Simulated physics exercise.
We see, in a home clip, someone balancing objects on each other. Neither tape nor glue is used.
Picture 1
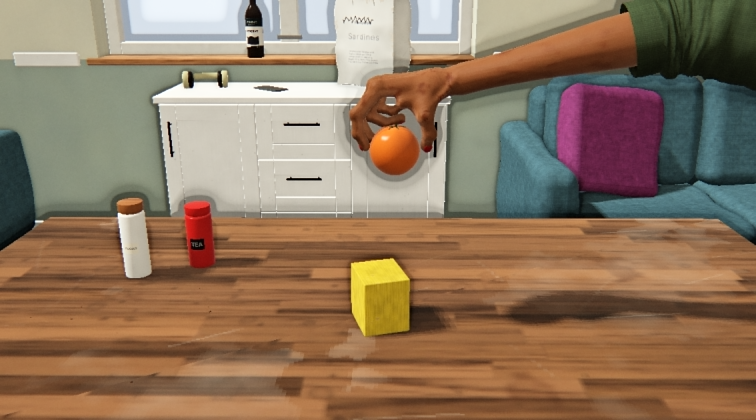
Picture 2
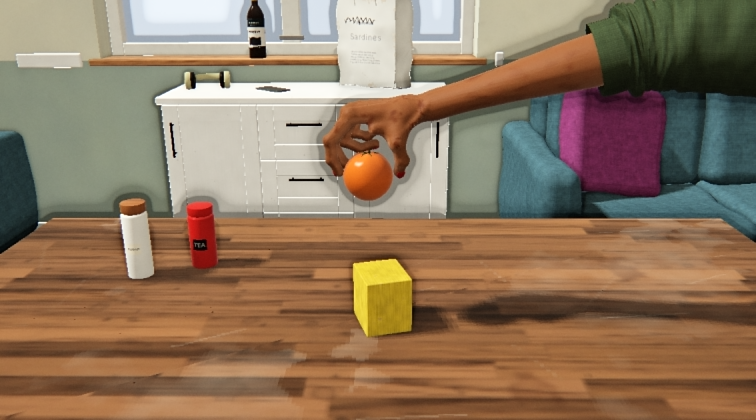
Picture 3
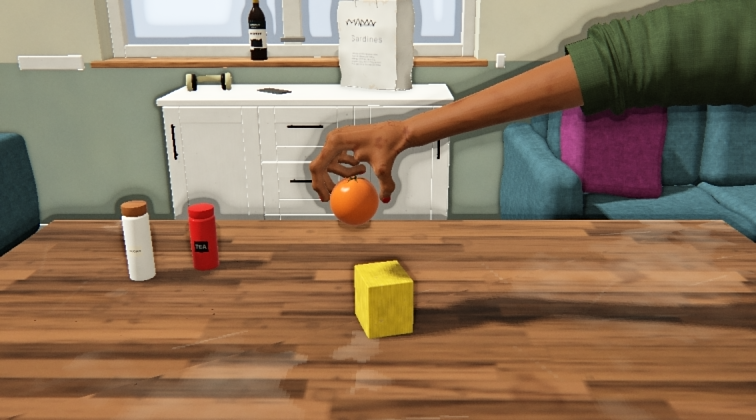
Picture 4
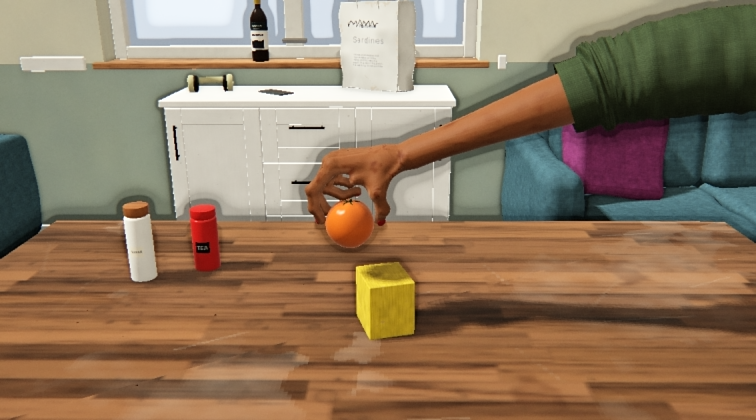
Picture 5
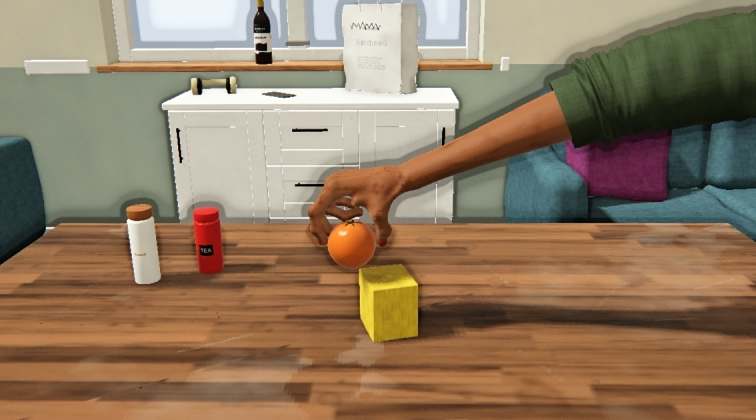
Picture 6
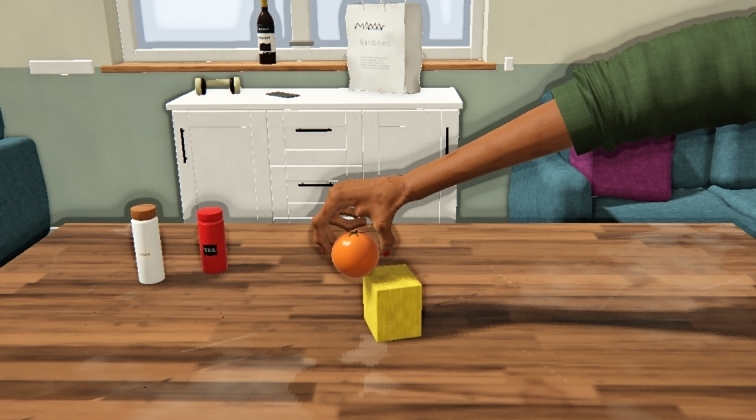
A hand lowers an orange tomato onto a yellow block on the wooden table.
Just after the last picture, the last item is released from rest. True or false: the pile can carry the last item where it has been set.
False.
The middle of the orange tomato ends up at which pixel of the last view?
Near (319, 311).
Then, 0.30 s on from there, orange tomato now fallen.
Then, 0.40 s on from there, things are still on the move.
Then, 1.90 s on from there, nothing new.
In the end, fallen, orange tomato; the other 3 unmoved. At the end, from the last picture's camera, orange tomato near (319, 311). The pile gives way.
